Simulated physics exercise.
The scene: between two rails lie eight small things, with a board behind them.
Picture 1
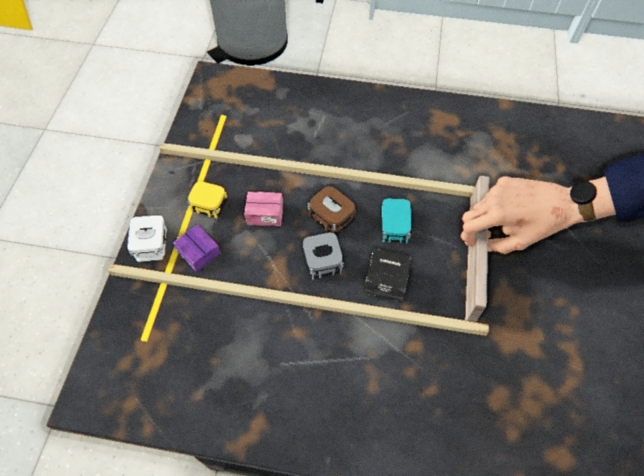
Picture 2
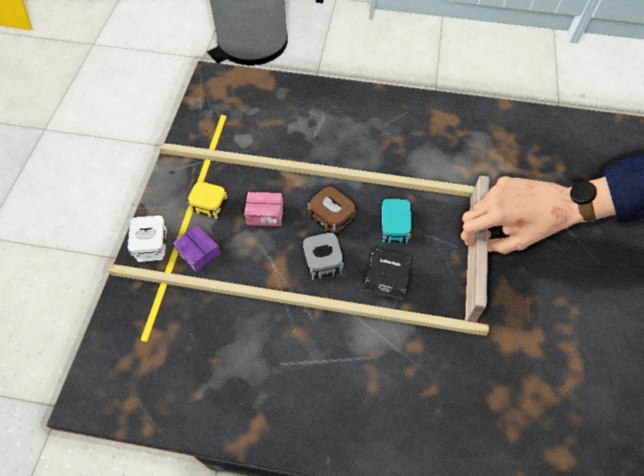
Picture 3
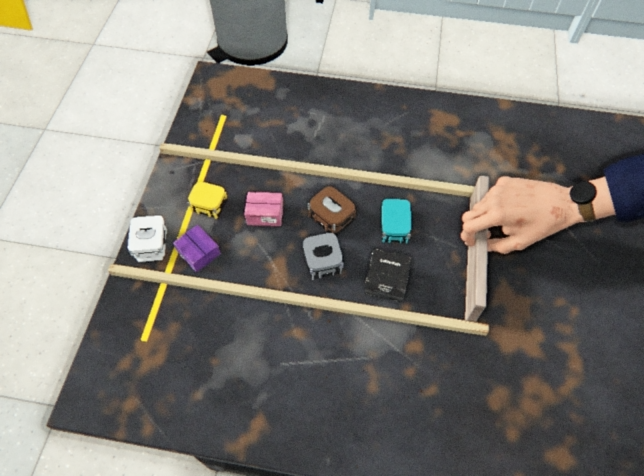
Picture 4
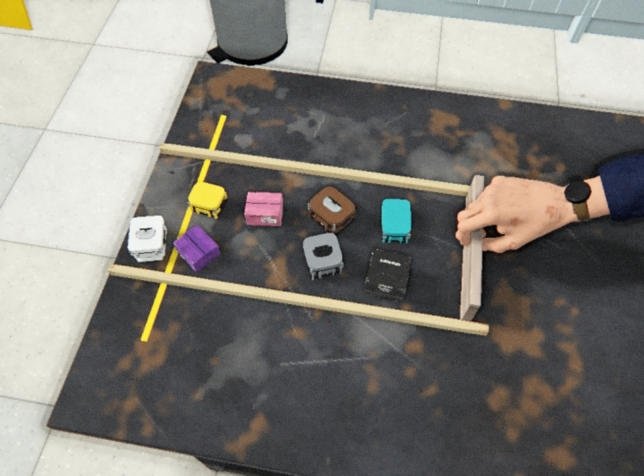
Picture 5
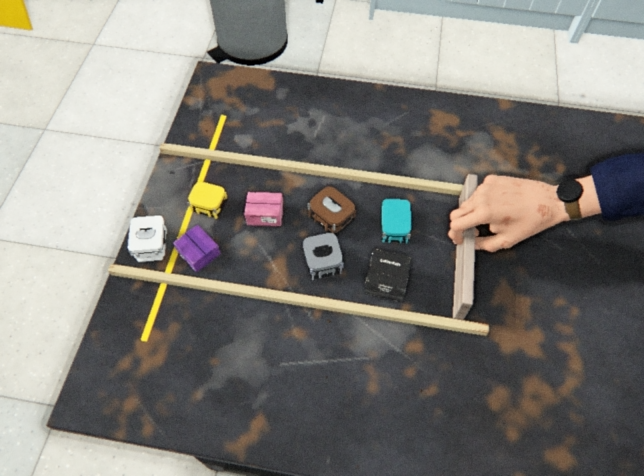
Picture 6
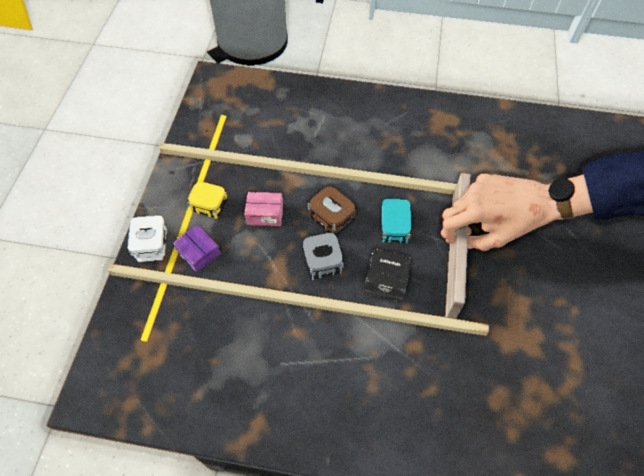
On a dark table, a hand slides a board slightly left between two rails behind eight small cases.
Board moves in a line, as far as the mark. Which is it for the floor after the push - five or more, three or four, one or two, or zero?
For the floor it is three or four.
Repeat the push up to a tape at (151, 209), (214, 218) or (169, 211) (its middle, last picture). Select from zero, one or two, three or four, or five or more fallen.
Going through the tapes in order, the count is 5 or more, then three to four, then five or more.
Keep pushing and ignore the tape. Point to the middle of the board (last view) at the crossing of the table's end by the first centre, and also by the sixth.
At (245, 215) for the first, at (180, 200) for the sixth.
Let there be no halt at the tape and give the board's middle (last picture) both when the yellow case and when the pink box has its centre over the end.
Estimated middle: (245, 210), and (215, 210) for the other.
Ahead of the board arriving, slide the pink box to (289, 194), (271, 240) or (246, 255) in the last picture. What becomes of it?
Keeps its place; Slips off; Slips off.
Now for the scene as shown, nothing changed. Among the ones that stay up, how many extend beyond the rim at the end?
Tally: 2.
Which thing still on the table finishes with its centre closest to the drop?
The grey case is the one.
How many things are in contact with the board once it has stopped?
At rest, 2 are in contact.
Soon after, none off yet; white case at rest near (149, 239); yellow case at rest near (208, 200); purple box at rest near (197, 248).
At rest, the number that fall off is three or four; fallen, pink box, purple box, yellow case and white case.
